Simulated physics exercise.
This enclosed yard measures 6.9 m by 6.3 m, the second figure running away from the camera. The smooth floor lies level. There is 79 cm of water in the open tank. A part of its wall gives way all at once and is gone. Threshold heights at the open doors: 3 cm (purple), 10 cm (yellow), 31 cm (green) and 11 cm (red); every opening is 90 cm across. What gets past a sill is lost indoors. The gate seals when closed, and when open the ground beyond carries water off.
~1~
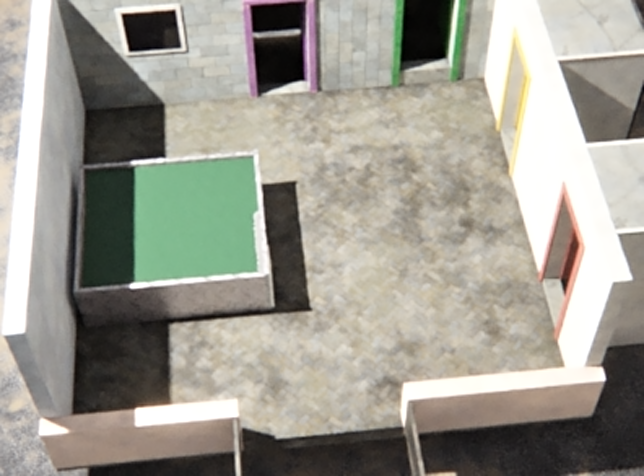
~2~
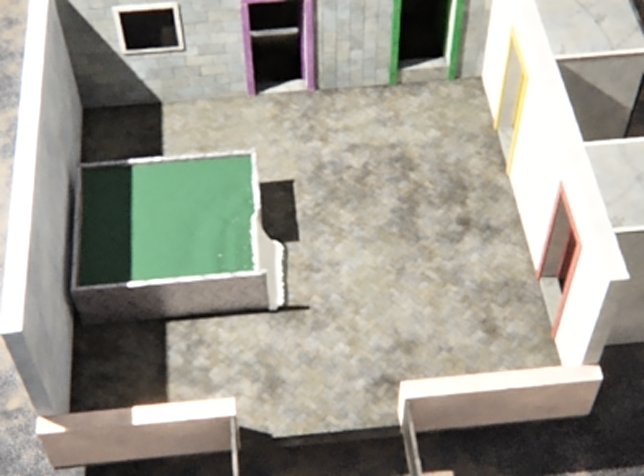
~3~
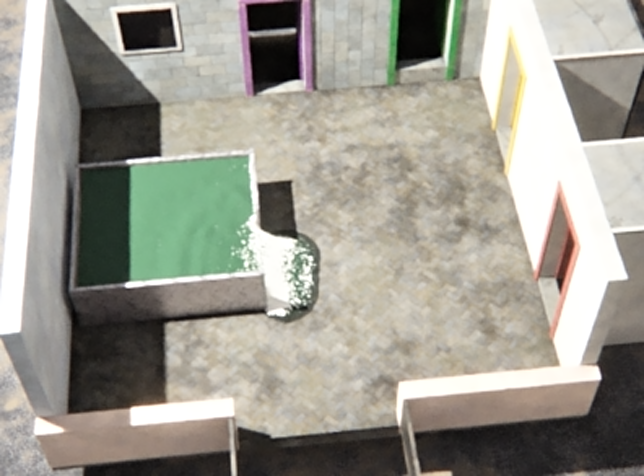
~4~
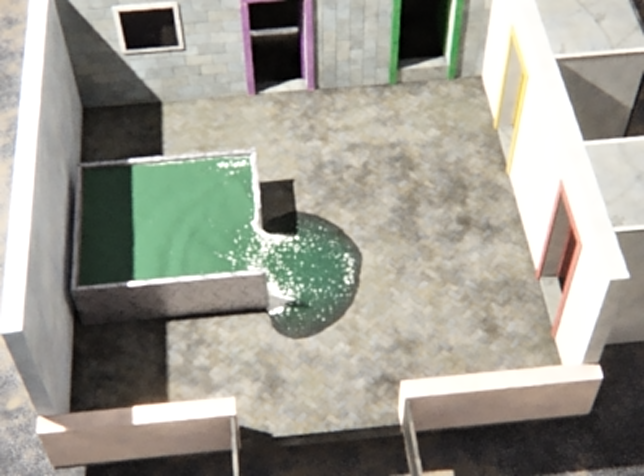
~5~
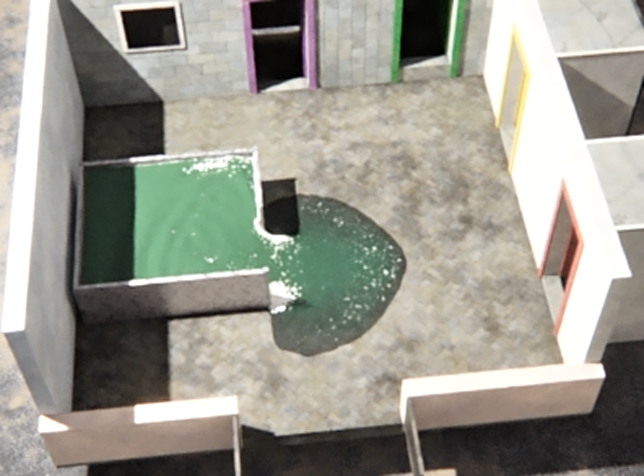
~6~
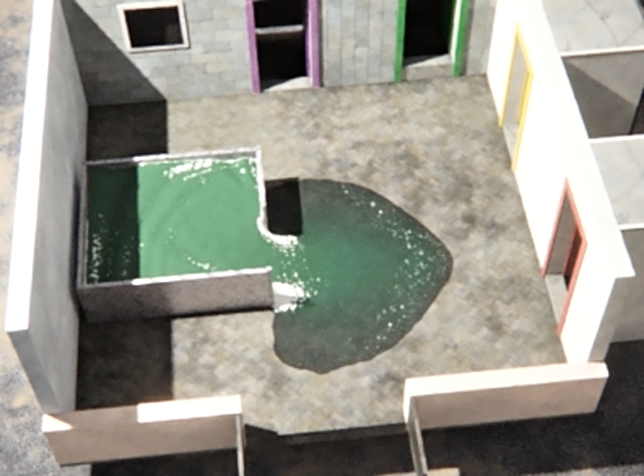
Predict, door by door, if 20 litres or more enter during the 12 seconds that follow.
The water let in: At the purple door it passes the limit; at the yellow door it goes over the limit; at the green door it does not reach the limit; at the red door it exceeds the limit.
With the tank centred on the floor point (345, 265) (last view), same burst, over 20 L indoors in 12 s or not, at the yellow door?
Against that limit: Yellow under.
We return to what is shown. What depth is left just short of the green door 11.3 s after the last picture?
About 11.0 cm.
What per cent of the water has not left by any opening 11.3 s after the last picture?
About 80 per cent.
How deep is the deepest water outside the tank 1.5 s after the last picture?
Roughly 47 cm.
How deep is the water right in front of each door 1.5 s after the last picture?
Depths in cm: Purple 0, yellow 17, green 0, red 30.
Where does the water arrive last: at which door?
Last comes the purple one.
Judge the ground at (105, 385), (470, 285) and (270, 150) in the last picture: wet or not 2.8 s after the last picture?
In turn: Dry, flooded, still dry.
Then, 0.7 s after the last picture water covers 40 % of the floor and is deepest (49 cm) near (275, 279); purple door not reached, yellow door not reached, green door not reached, red door 18 cm at the sill, 4 L in.
Then, 1.5 s after the last picture water covers 45 % of the floor and is deepest (47 cm) near (567, 367); purple door not reached, yellow door 17 cm at the sill, 2 L in, green door not reached, red door 30 cm at the sill, 70 L in.
Then, 2.8 s after the last picture water covers 50 % of the floor and is deepest (31 cm) near (487, 80); purple door not reached, yellow door 15 cm at the sill, 32 L in, green door 17 cm at the sill, 0 L in, red door 28 cm at the sill, 220 L in.
Then, 6.3 s after the last picture water covers 85 % of the floor and is deepest (21 cm) near (491, 95); purple door 6 cm at the sill, 3 L in, yellow door 14 cm at the sill, 54 L in, green door 20 cm at the sill, 0 L in, red door 17 cm at the sill, 337 L in.
Then, 11.3 s after the last picture water covers 95 % of the floor and is deepest (17 cm) near (227, 109); purple door 6 cm at the sill, 37 L in, yellow door 11 cm at the sill, 83 L in, green door 11 cm at the sill, 0 L in, red door 12 cm at the sill, 357 L in.
